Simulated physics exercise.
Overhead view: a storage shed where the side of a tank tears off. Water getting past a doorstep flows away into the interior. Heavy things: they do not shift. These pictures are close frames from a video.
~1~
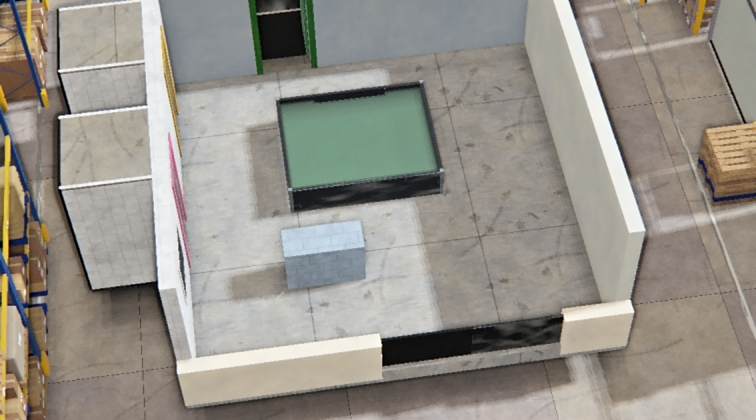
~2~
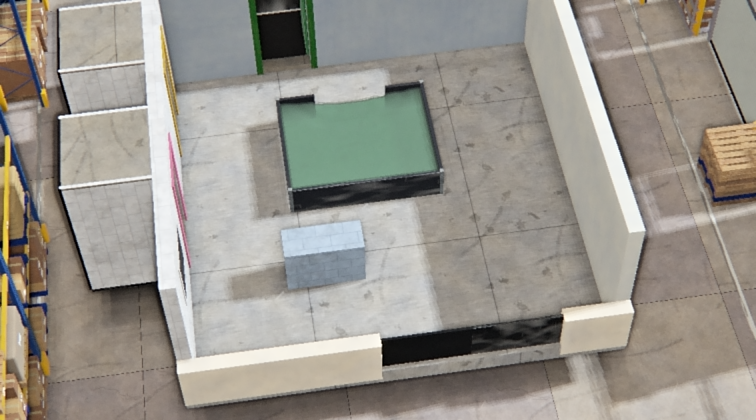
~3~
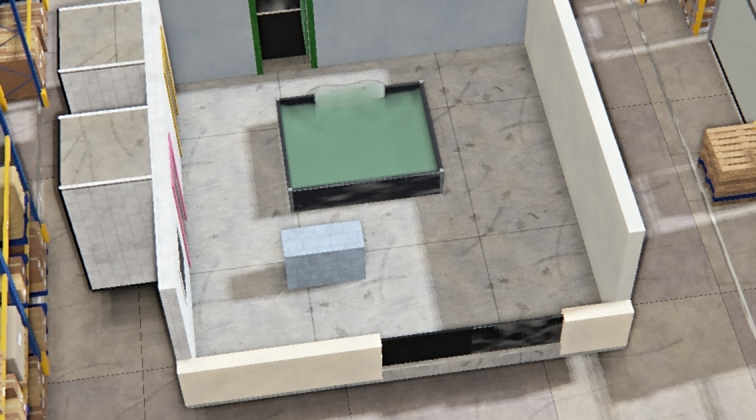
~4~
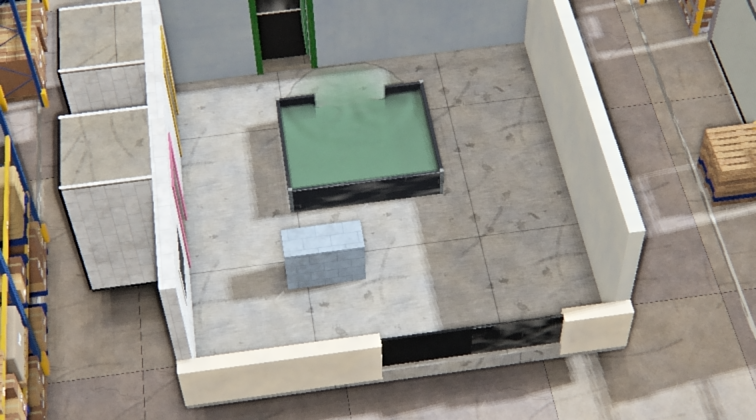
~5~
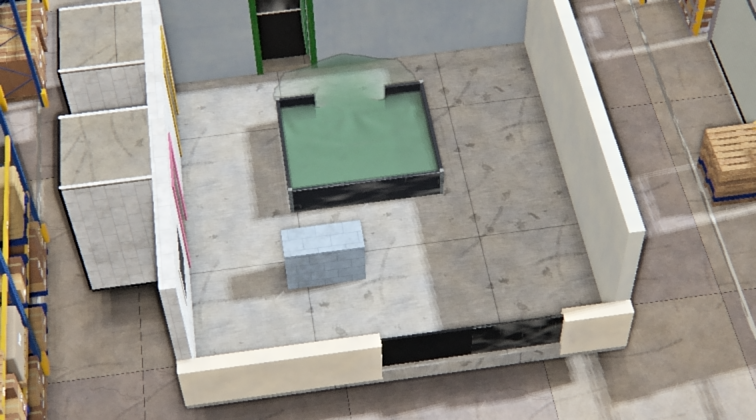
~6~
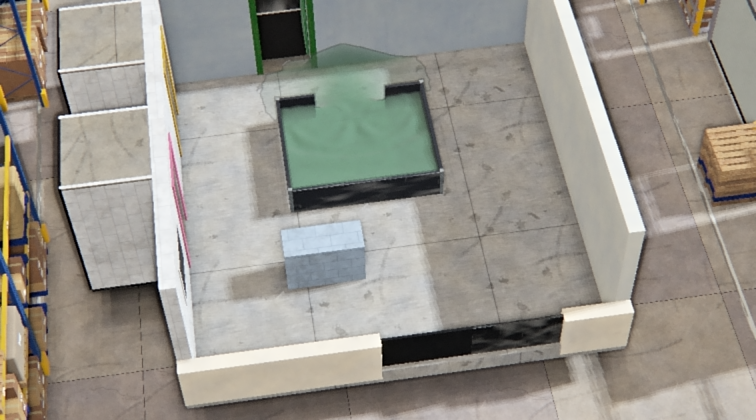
A storage shed with pale walls is seen from high above, with shelving at the left edge and a pallet of boxes on the right. An open, dark-sided tank of green water stands near the middle, behind a grey-blue block and in front of a green-framed doorway. A gap opens in its far side and water pours through, spreading over the floor toward the back wall, while the camera stays still.
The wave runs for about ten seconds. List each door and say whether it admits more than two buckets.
The yellow door receives more than two buckets, the green door receives more than two buckets, the pink door receives no more than two buckets.
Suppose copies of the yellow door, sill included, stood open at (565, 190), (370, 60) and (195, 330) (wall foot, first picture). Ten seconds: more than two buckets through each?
Well, the first one doesn't reach it, the next overshoots, and the last doesn't reach it.
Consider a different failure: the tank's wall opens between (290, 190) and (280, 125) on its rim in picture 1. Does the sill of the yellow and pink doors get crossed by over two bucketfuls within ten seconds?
As I see it, the yellow door tops the mark and the pink door tops the mark too.
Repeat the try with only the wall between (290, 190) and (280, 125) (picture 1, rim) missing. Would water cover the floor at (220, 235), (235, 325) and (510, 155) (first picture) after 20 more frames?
In turn: Swamped, swamped, untouched.
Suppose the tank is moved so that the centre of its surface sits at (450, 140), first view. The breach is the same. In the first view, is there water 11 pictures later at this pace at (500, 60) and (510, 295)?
Result: Inundated; spared.
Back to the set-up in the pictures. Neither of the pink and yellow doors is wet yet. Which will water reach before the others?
Answer: The yellow door.
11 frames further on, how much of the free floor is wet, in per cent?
My guess is around 25 in a hundred.
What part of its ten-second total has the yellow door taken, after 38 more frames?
The figure is near 85 per cent.
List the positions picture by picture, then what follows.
The first frame shows the open tank at (358, 138) is whole and still.
In the second frame, water pours out on the open tank's far side and has run to a hidden place.
In the third frame, water pours out on the open tank's far side and has run to a hidden place.
In the fourth frame, water pours out on the open tank's far side and has run to (320, 71).
In the fifth frame, water pours out on the open tank's far side and has run to (291, 72).
In the sixth frame, the front is at (272, 74), out from the gap on the open tank's far side.
A moment on, water covers 10 % of the floor; the yellow door not reached, the green door under two buckets in, the pink door not reached.
Next, water covers 25 % of the floor; the yellow door wet at the sill, nothing in, the green door over two buckets in, the pink door not reached.
Then, water covers 40 % of the floor; the yellow door over two buckets in, the green door far over two buckets in, the pink door wet at the sill, nothing in.
Later, water covers 80 % of the floor; the yellow door over two buckets in, the green door far over two buckets in, the pink door wet at the sill, nothing in.
In the end, water covers 100 % of the floor; the yellow door over two buckets in, the green door far over two buckets in, the pink door wet at the sill, nothing in.
